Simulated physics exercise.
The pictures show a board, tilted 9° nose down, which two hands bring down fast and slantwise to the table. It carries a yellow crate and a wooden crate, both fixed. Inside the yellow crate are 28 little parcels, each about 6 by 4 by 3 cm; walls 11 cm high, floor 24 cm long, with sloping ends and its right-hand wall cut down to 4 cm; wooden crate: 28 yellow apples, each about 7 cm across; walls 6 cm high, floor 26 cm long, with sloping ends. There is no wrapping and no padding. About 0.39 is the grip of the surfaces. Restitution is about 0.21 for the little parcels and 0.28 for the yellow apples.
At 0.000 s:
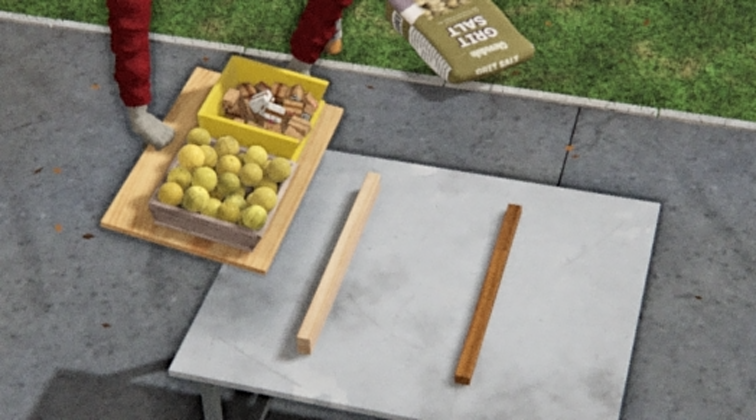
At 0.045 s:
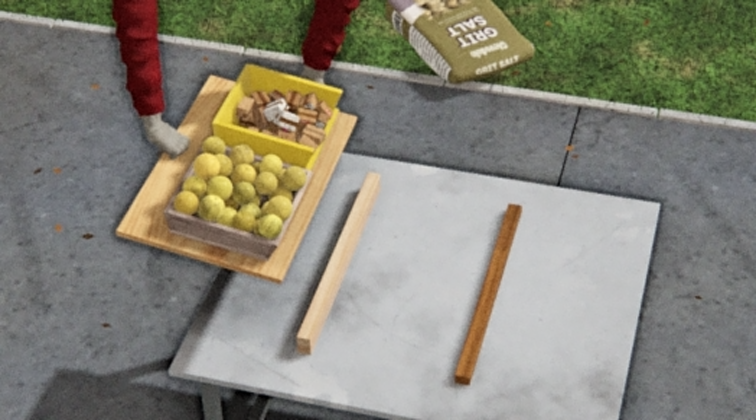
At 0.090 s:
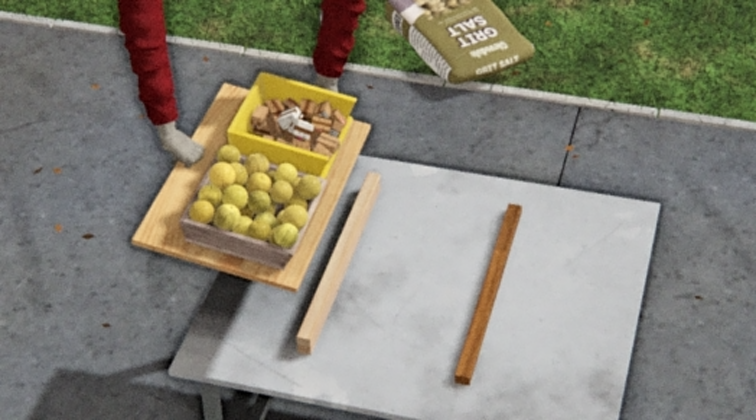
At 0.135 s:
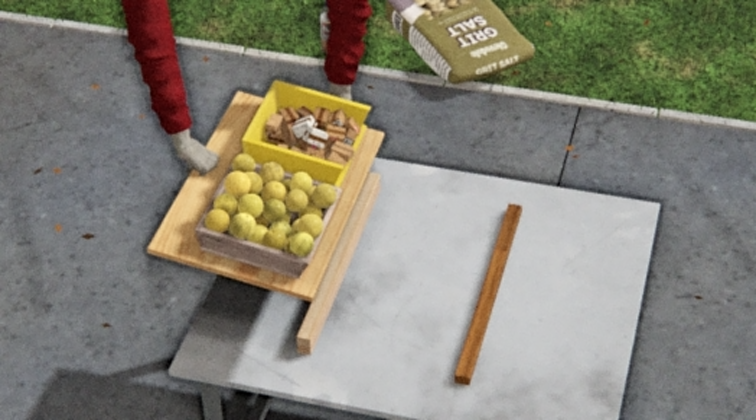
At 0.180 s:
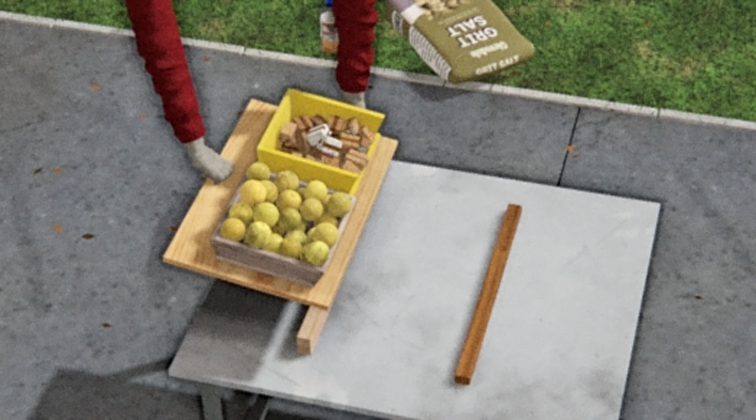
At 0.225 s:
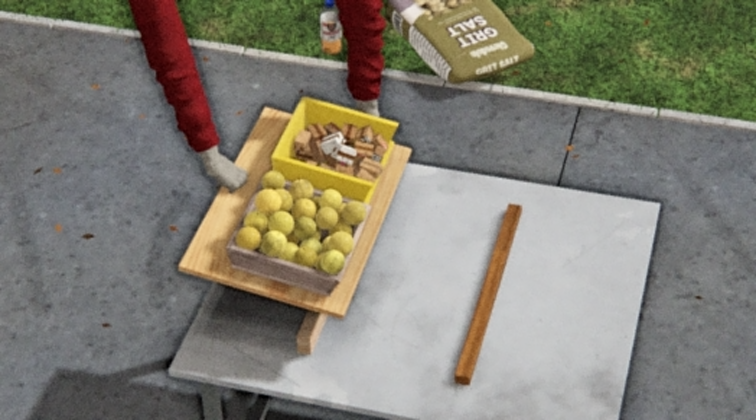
At the start, two red-sleeved hands hold a wooden board carrying a yellow crate of small brown pieces and a wooden crate of yellow balls, left of a pale table with two wooden strips. The hands move it right and downward, until it covers most of the lighter strip.
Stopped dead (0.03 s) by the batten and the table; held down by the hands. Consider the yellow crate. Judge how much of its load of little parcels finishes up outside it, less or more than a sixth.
The part outside is below a sixth.
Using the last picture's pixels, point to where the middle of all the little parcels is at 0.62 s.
Somewhere around pixel (448, 220).
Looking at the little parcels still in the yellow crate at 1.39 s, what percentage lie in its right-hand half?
Around 70 per cent.
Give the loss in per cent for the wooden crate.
For the wooden crate, 20 percent.
After 0.54 s, it lands.
After 0.62 s, yellow crate 27 in, 1 out and wooden crate 28 in, 0 out.
After 0.74 s, yellow crate 27 in, 1 out and wooden crate 26 in, 2 out.
After 0.96 s, yellow crate 27 in, 1 out and wooden crate 23 in, 5 out.
Outcome (at 1.39 s), yellow crate 26 in, 2 out and wooden crate 22 in, 6 out. Asked share, 2 of 28, 7 per cent.
